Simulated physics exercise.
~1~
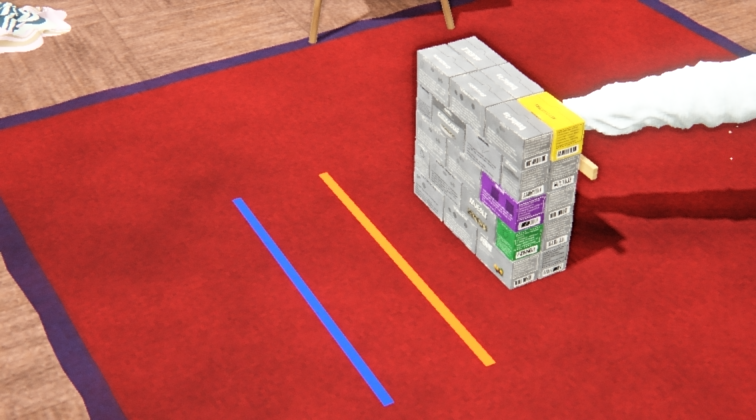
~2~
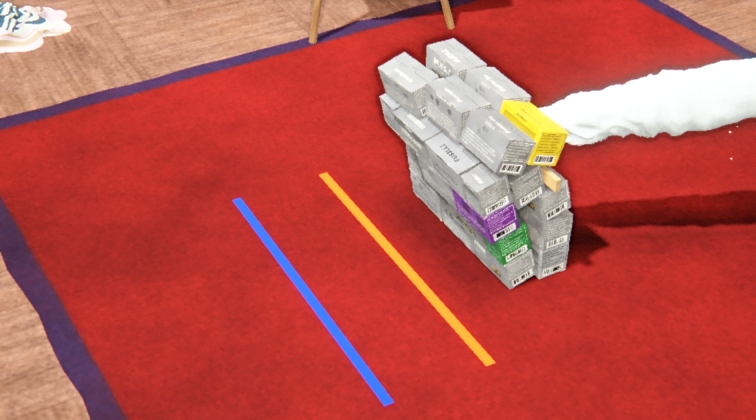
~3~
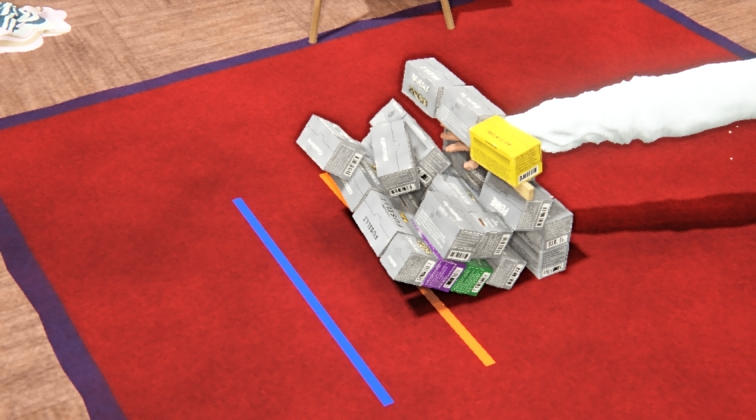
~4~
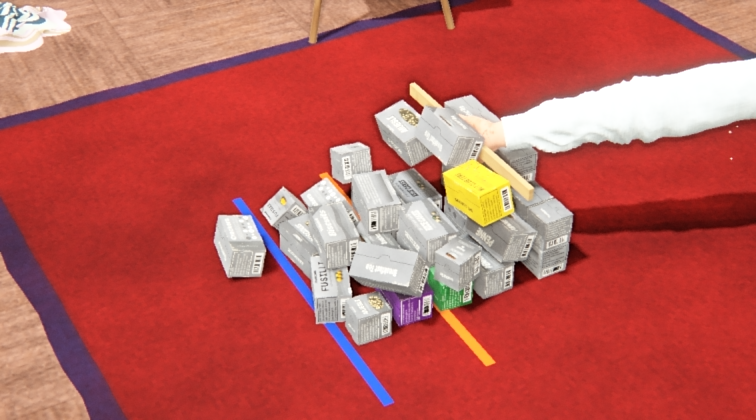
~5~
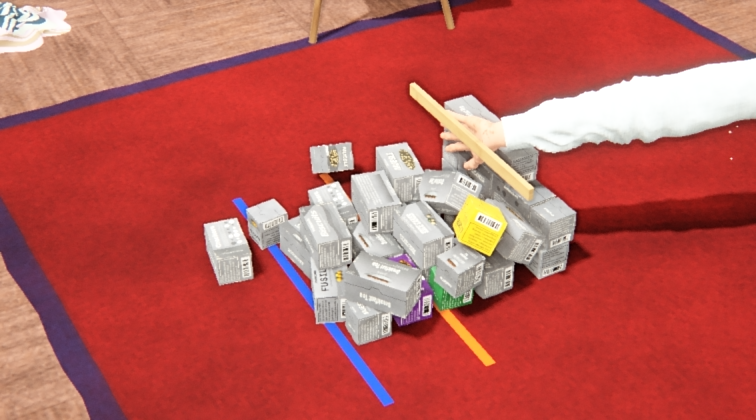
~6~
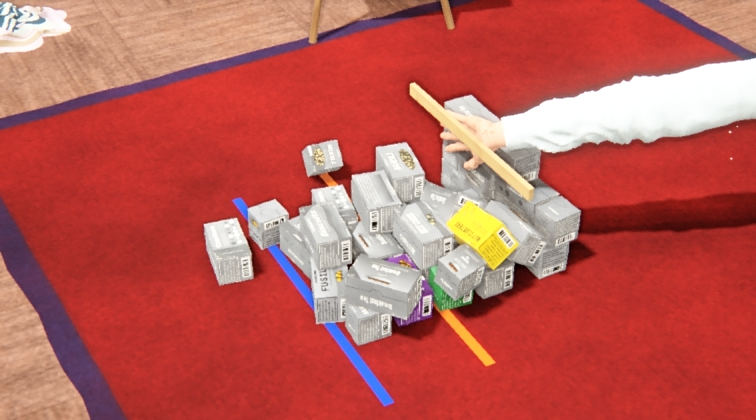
In the video, a hand presses a wooden batten against a stacked wall of grey packets with purple, green and yellow ones among them, toppling it leftward across a red rug. The packets end heaped over the orange line, some reaching the blue, while the hand holds still.
